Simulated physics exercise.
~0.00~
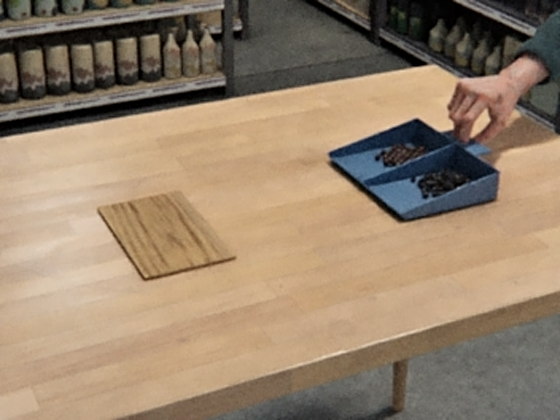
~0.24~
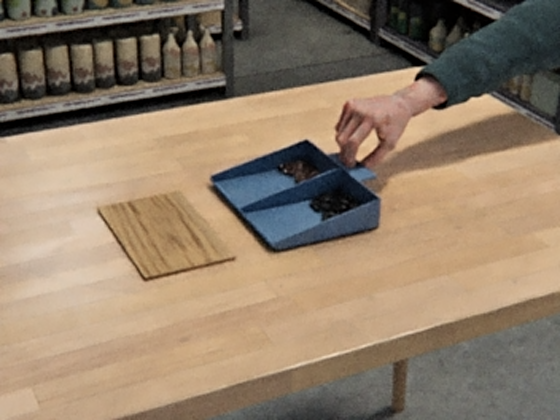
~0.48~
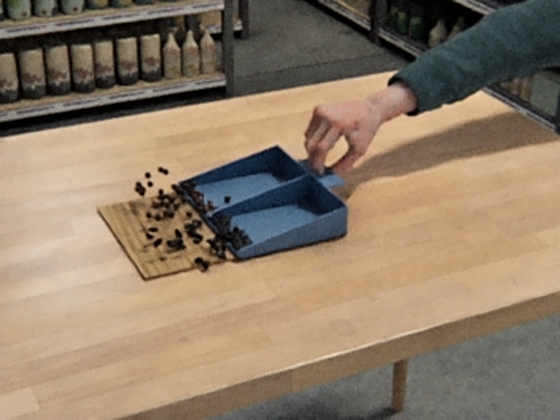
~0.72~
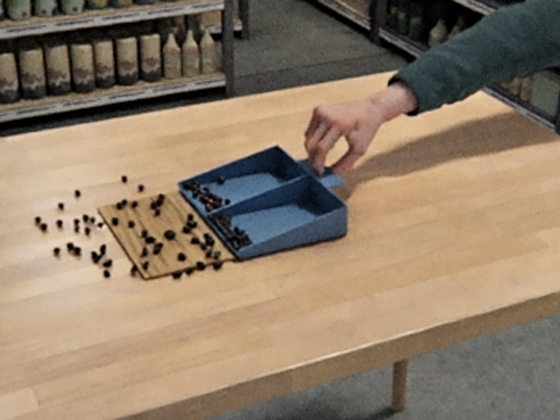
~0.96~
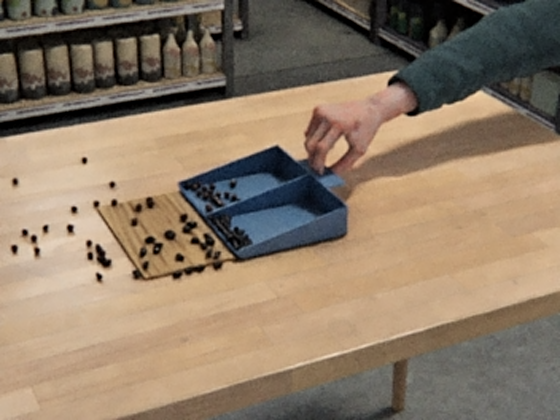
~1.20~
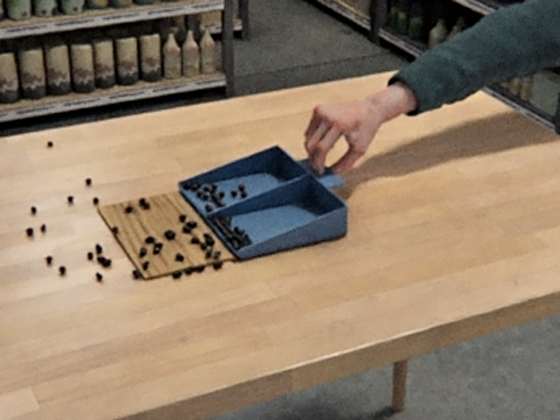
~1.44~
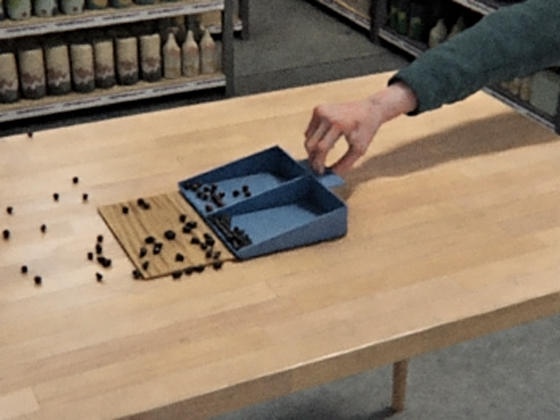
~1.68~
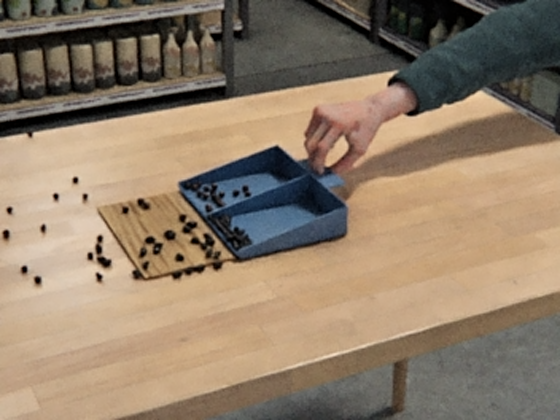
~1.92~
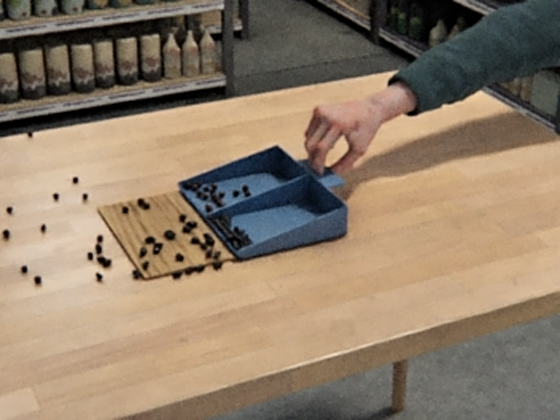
A blue two-part sorting tray holding a small handful of dark pieces in each section sits on a wooden table, with a hand at its back edge. The hand, in a green sleeve, pushes the tray left toward a flat wooden board lying on the table. The tray stops at the board's edge, and dark pieces from both sections spill forward over its front. They scatter across the board, and some travel onto the tabletop beyond. Finally everything rests, with some pieces still inside both sections and the hand still on the tray.
